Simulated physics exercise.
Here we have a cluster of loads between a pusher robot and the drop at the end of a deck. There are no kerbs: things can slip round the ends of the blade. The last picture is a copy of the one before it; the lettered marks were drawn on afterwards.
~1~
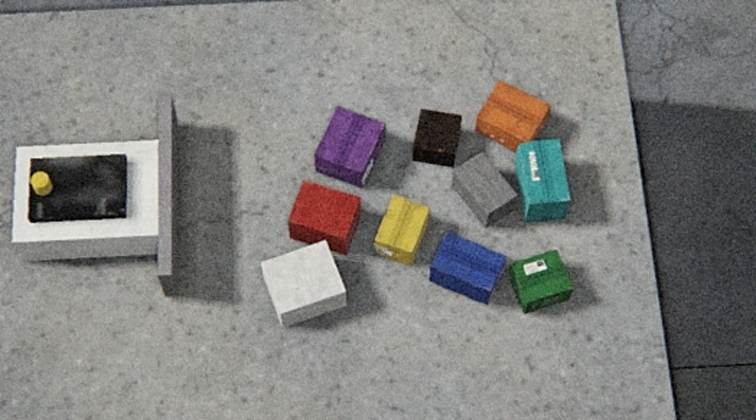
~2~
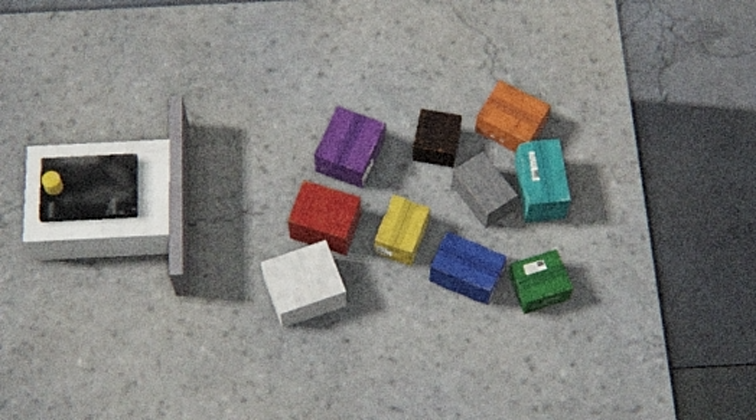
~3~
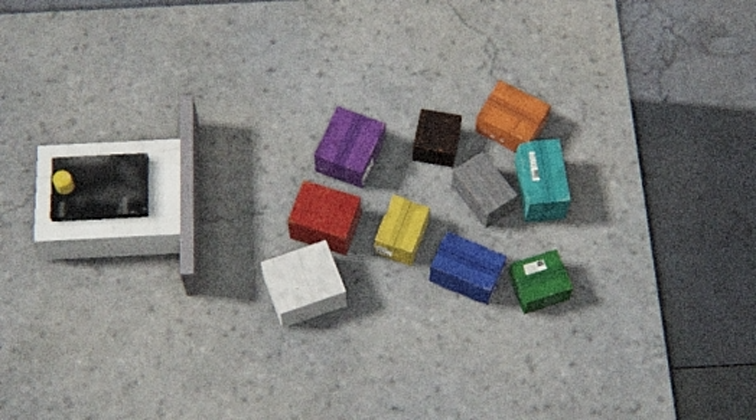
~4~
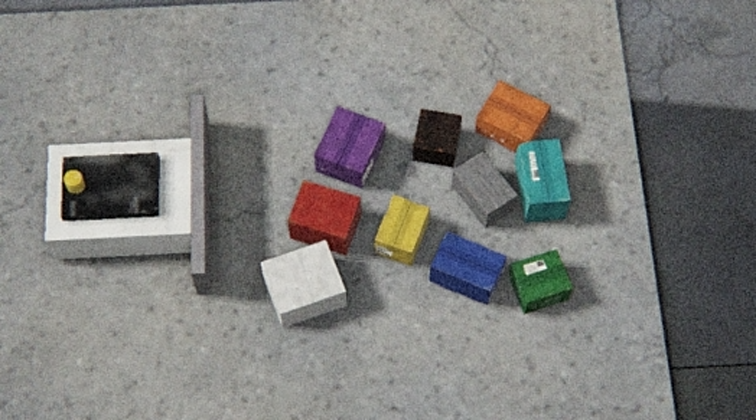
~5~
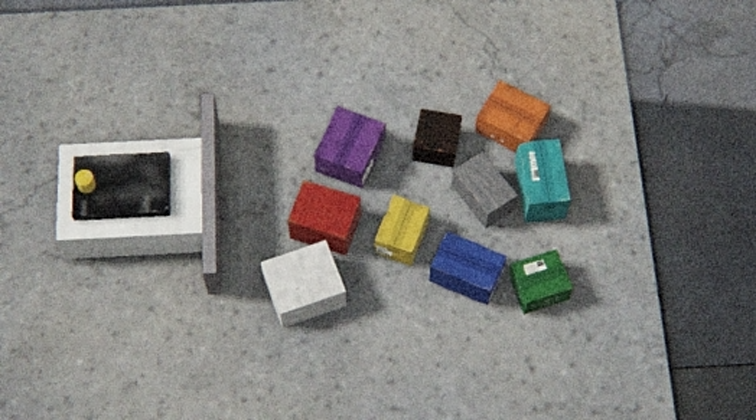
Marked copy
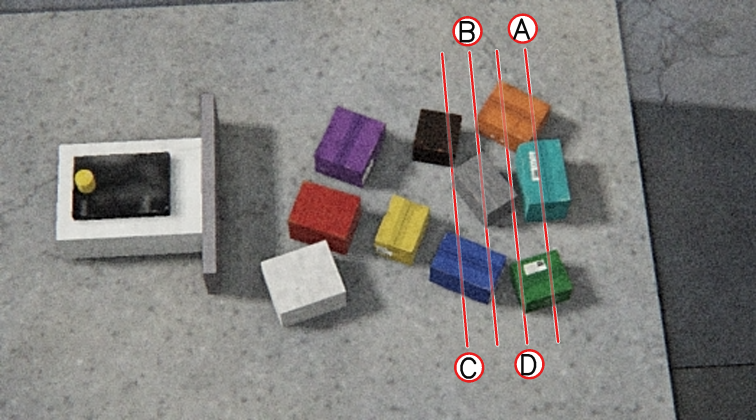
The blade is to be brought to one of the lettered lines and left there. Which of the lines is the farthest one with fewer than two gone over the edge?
Stop at D.
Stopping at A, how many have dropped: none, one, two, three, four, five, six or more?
By then, two.
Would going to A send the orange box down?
By then, yes.
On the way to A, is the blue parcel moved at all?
Yes.
On the marked copy, A at (541, 189); B at (483, 192); C at (454, 193); D at (511, 191).
Following D. Soon after the start, robot (240, 179); white crate (363, 295); purple parcel (359, 146).
Later, robot (350, 174); orange box (558, 112); turquoise parcel (554, 180).
In the end, robot (431, 170); orange box (623, 94); turquoise parcel (631, 179); none fallen.
As for the rest, A drops two; B is within the limit but short; C is within the limit but short.
